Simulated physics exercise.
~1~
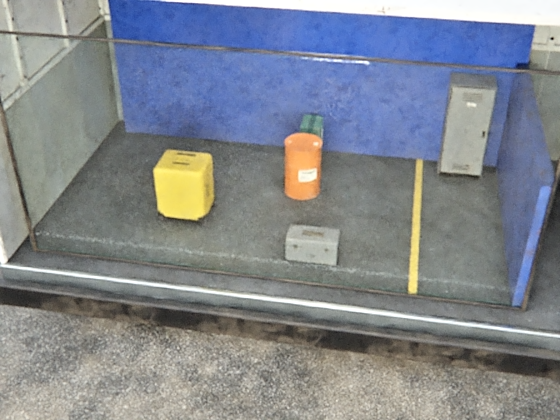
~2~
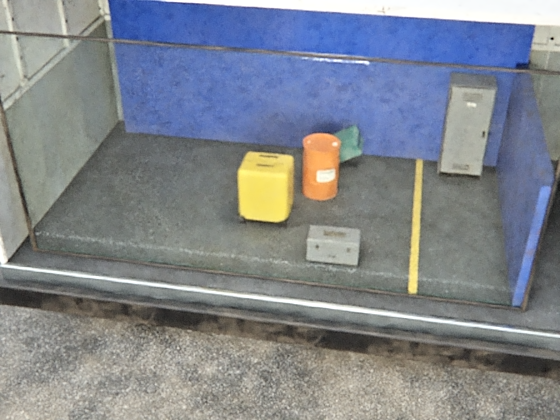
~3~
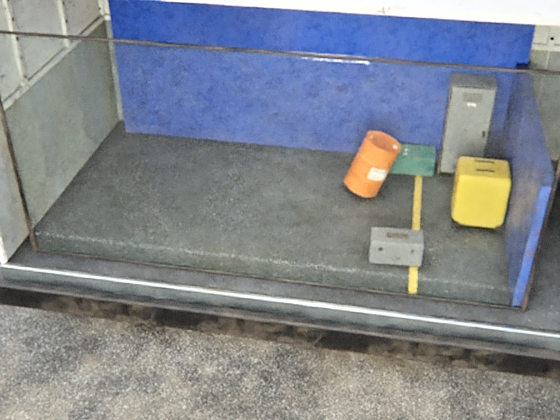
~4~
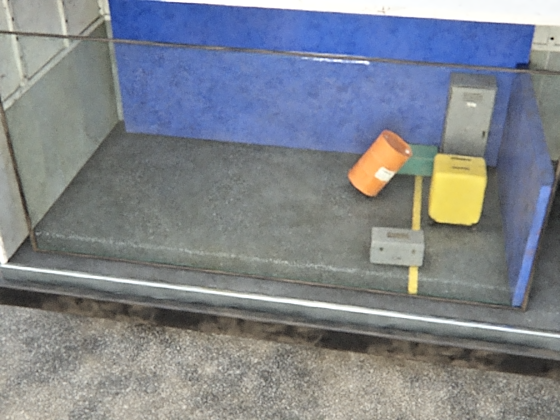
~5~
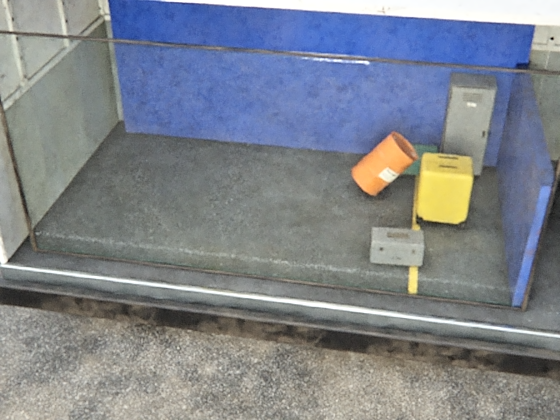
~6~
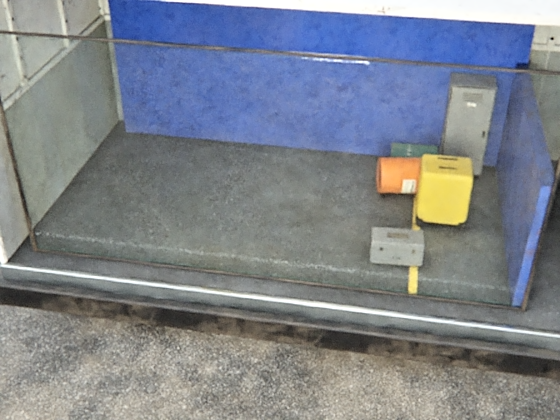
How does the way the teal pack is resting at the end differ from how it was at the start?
The teal pack was standing upright at the start, but by the end it was lying on its side.
A yellow wheeled case rolled right across the bay as a teal pack tipped over and an orange drum and grey toolbox slid along; the case drifted back left, ending across the yellow line, with the drum toppled and the toolbox short of it.
